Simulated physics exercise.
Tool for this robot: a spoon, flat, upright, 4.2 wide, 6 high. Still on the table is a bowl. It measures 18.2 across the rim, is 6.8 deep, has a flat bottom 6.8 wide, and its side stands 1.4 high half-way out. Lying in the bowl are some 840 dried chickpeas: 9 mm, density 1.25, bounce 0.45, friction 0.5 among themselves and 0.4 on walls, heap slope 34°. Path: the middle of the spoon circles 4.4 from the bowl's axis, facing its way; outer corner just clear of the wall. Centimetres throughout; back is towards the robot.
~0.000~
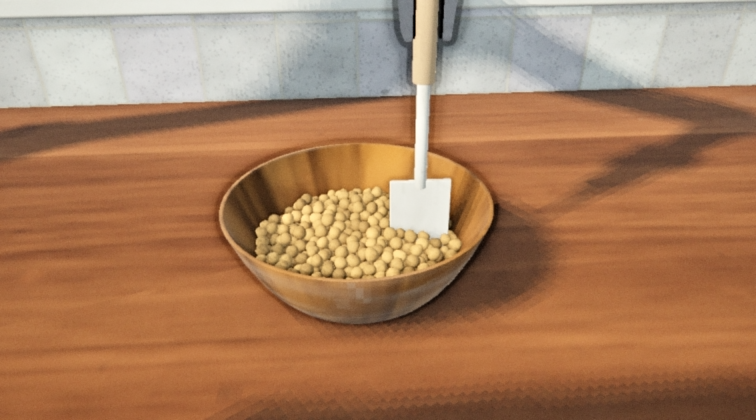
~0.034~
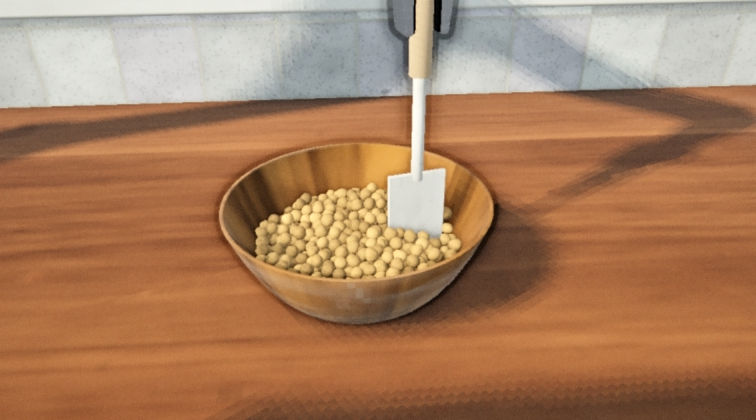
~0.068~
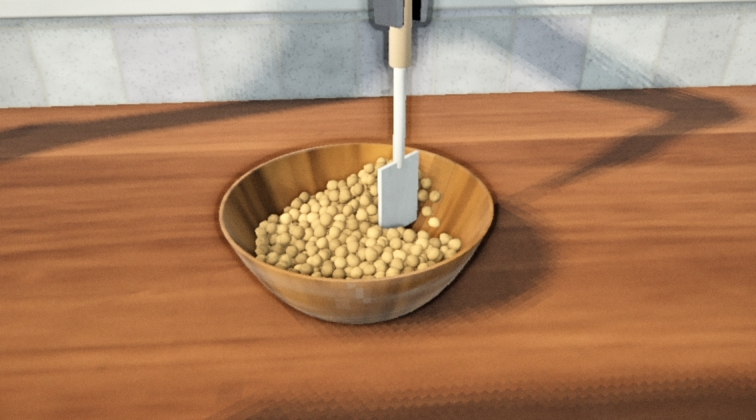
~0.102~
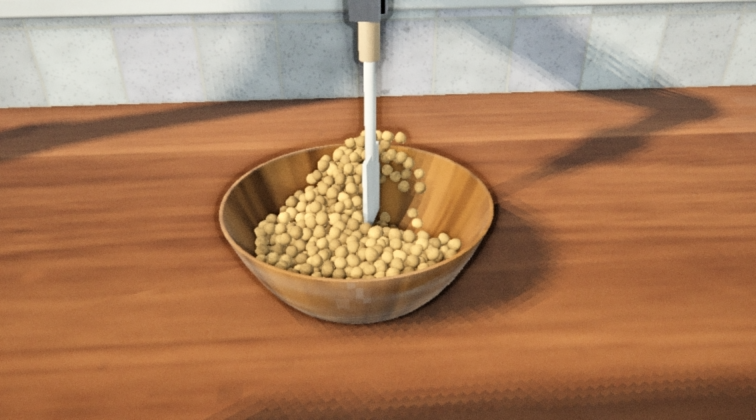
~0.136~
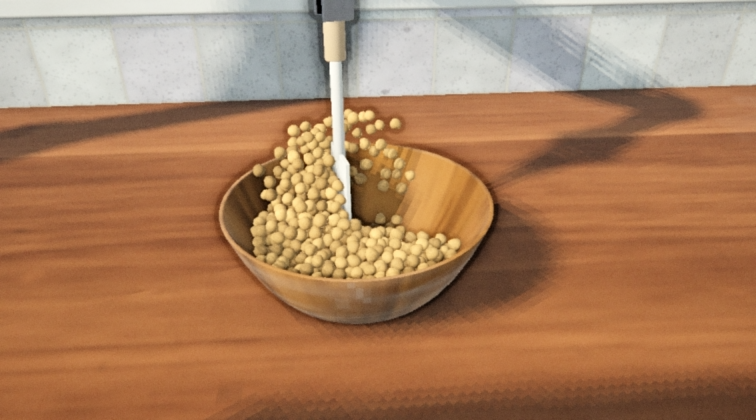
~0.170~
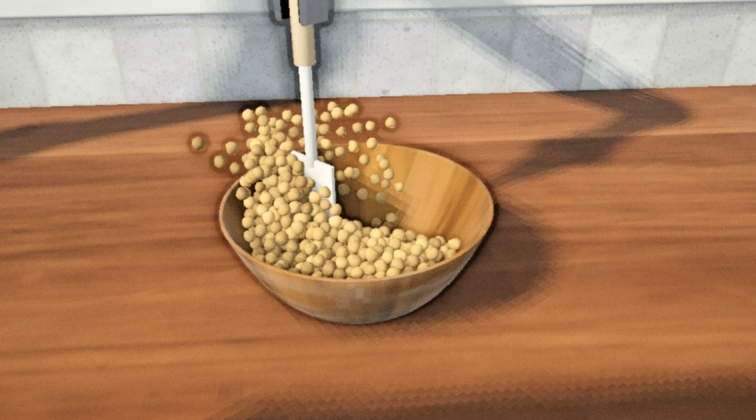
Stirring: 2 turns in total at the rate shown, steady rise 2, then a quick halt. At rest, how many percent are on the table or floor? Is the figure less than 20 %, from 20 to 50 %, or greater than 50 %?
The figure is from 20 to 50 %.
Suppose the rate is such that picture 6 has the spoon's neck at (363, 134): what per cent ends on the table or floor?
It comes to around 10 percent.
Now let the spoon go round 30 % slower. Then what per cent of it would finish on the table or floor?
That would be some 20 percent.
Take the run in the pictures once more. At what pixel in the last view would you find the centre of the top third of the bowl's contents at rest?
I'd put it at about (355, 236).
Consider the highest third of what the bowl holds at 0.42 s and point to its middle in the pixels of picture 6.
(425, 218), roughly.
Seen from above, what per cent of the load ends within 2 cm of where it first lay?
Estimate: 30 per cent.
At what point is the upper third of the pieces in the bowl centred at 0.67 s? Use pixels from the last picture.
Near pixel (347, 235).
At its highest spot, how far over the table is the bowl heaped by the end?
The top sits some 6.0 cm up.
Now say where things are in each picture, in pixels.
In the first picture, the spoon neck at (421, 161), 0° round; upper third of the load around (354, 236), from x 260 to 455, top at y 190; 842 in the bowl.
In the second picture, the spoon neck at (418, 154), 13° round; upper third of the load around (356, 232), from x 260 to 455, top at y 190.
In the third picture, the spoon neck at (399, 141), 43° round; upper third of the load around (357, 220), from x 260 to 455, top at y 160.
In the fourth picture, the spoon neck at (371, 134), 74° round; upper third of the load around (345, 209), from x 260 to 455, top at y 135.
In the fifth picture, the spoon neck at (339, 134), 104° round; upper third of the load around (319, 199), from x 255 to 455, top at y 115; 832 in the bowl, 10 in flight or on the tool.
In the sixth picture, the spoon neck at (311, 140), 135° round; upper third of the load around (293, 196), from x 200 to 455, top at y 105; 807 in the bowl, 35 in flight or on the tool.
After 0.42 s, 2° round, highest piece 11 above the table; 630 in the bowl, 140 on the table or floor, 72 in flight or on the tool.
After 0.67 s, 229° round, highest piece 8 above the table; 590 in the bowl, 247 on the table or floor, 5 in flight or on the tool.
After 1.00 s, 0° round, highest piece 5 above the table; 589 in the bowl, 253 on the table or floor.
After 1.70 s, 0° round, highest piece 5 above the table; 589 in the bowl, 253 on the table or floor.
In the end, 589 in the bowl, 253 on the table or floor. That is 30 % on the table or floor.
